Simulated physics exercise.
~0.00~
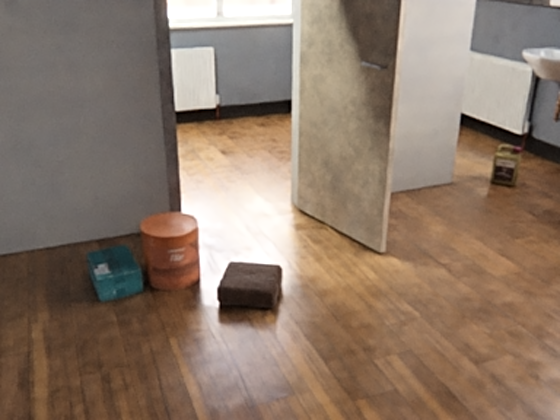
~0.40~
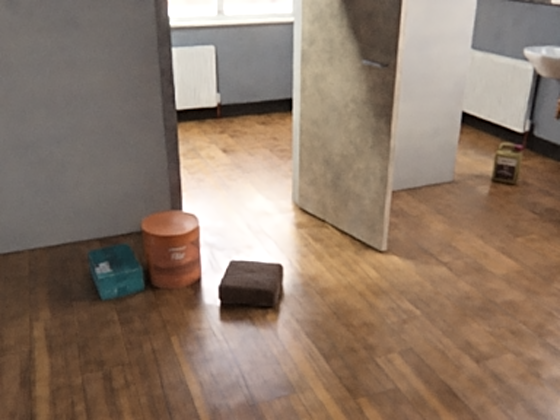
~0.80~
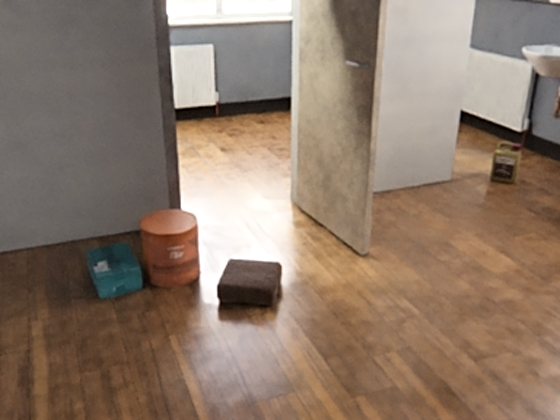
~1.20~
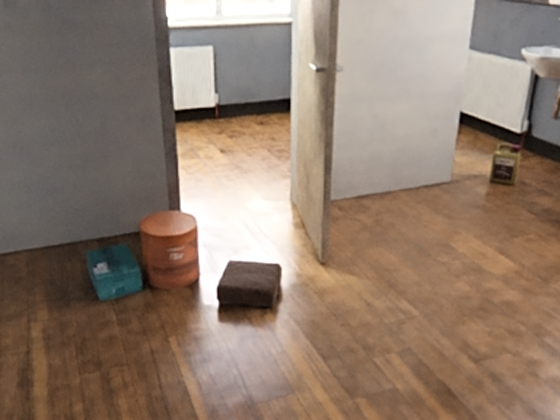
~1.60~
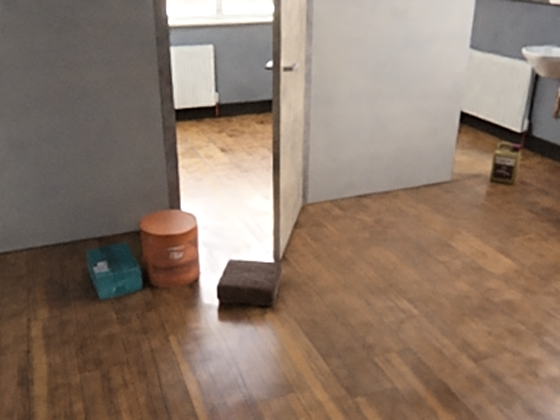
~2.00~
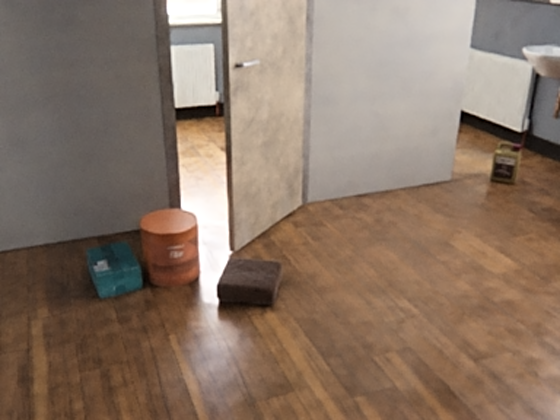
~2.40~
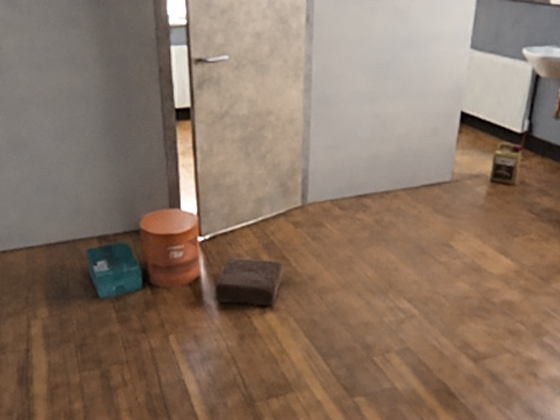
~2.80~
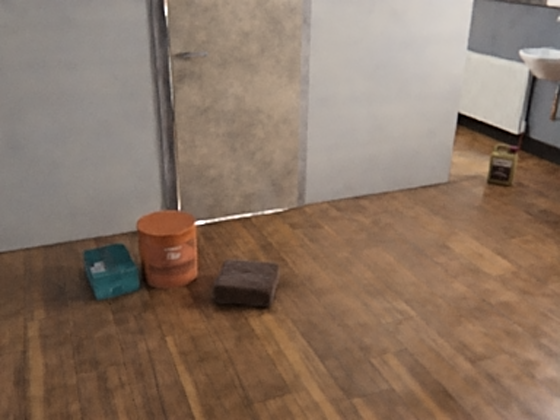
Door swinging slowly shut in a grey wall, clearing an orange pail, turquoise parcel and brown cushion on the wooden floor.
